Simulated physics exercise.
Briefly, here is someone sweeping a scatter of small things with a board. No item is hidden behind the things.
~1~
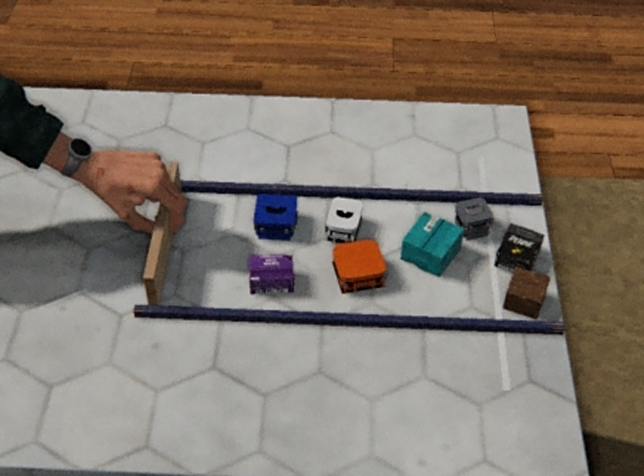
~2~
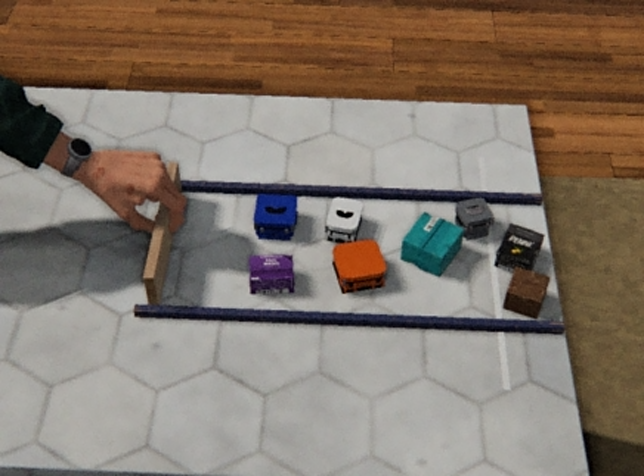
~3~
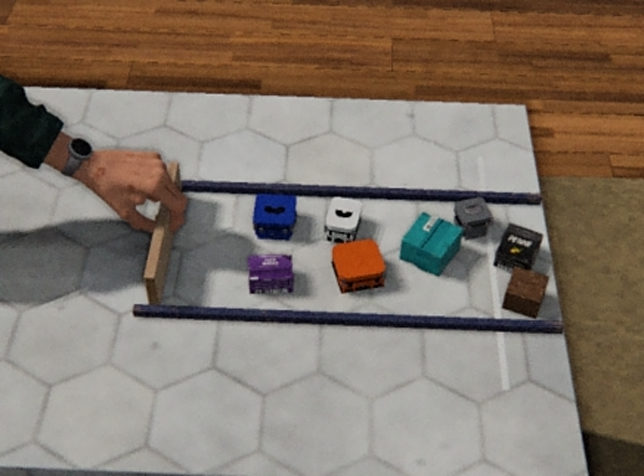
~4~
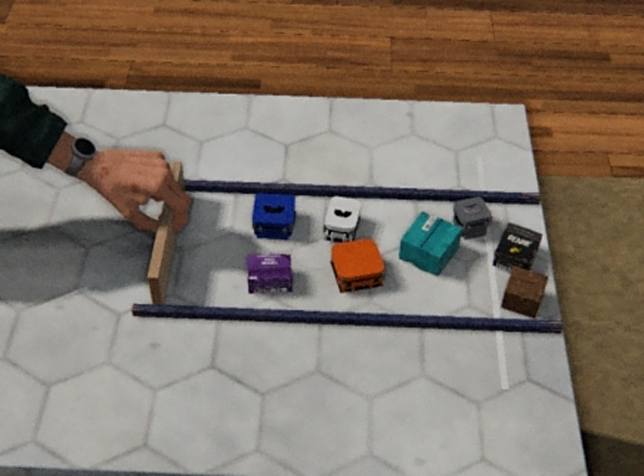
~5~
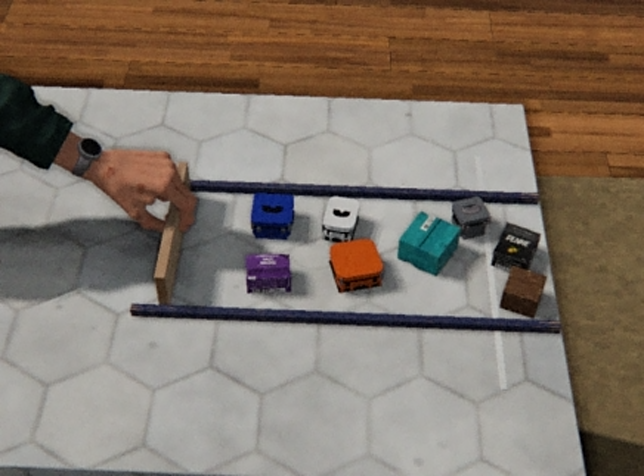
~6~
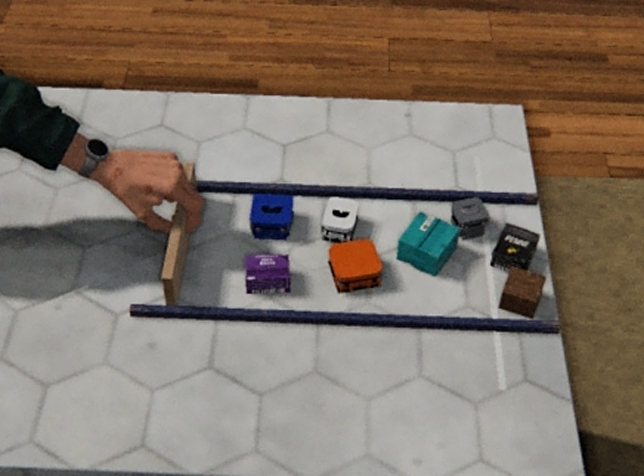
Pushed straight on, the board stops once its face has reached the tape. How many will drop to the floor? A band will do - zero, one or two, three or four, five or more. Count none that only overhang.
Answer - three or four.
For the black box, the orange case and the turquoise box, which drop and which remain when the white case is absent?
Result: Black box comes off, orange case stays, turquoise box comes off.
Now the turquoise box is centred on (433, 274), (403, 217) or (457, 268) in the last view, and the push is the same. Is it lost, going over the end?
Going place by place, the turquoise box ends up off; ends up off; ends up off.
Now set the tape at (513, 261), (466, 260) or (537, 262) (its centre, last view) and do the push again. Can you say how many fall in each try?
First 5, then 3, then 8.
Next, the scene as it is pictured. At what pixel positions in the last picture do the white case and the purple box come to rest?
Taking them in turn, first comes (542, 228), then (517, 298).
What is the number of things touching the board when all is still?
Well, it touches 3.
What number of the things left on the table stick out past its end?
I'd say 2 of them.
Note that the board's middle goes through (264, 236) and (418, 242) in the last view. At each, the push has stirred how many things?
The count reaches 2 first and 7 second.
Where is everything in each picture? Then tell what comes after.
Brown block (526, 293); black box (519, 251); grey case (473, 219); board (164, 232); tape (493, 261), in the first frame.
Black box (519, 250); board (164, 232), in the second frame.
Grey case (472, 219); turquoise box (431, 244), in the third frame.
Brown block (524, 292); white case (343, 221), in the fourth frame.
Black box (516, 250); orange case (356, 266), in the fifth frame.
Brown block (522, 292); black box (515, 250); grey case (469, 219); board (181, 233); tape (489, 260), in the sixth frame.
Soon after, none off yet; brown block at rest near (522, 292); black box at rest near (515, 250); grey case at rest near (469, 219).
After that, none off yet; brown block at rest near (522, 292); black box at rest near (515, 250); grey case moving near (476, 216).
And then, one off so far; brown block at rest near (522, 292); black box on its side near (571, 302); grey case displaced well along near (519, 208).
In the end, the number that fall off is three or four; gone, turquoise box, grey case and black box.
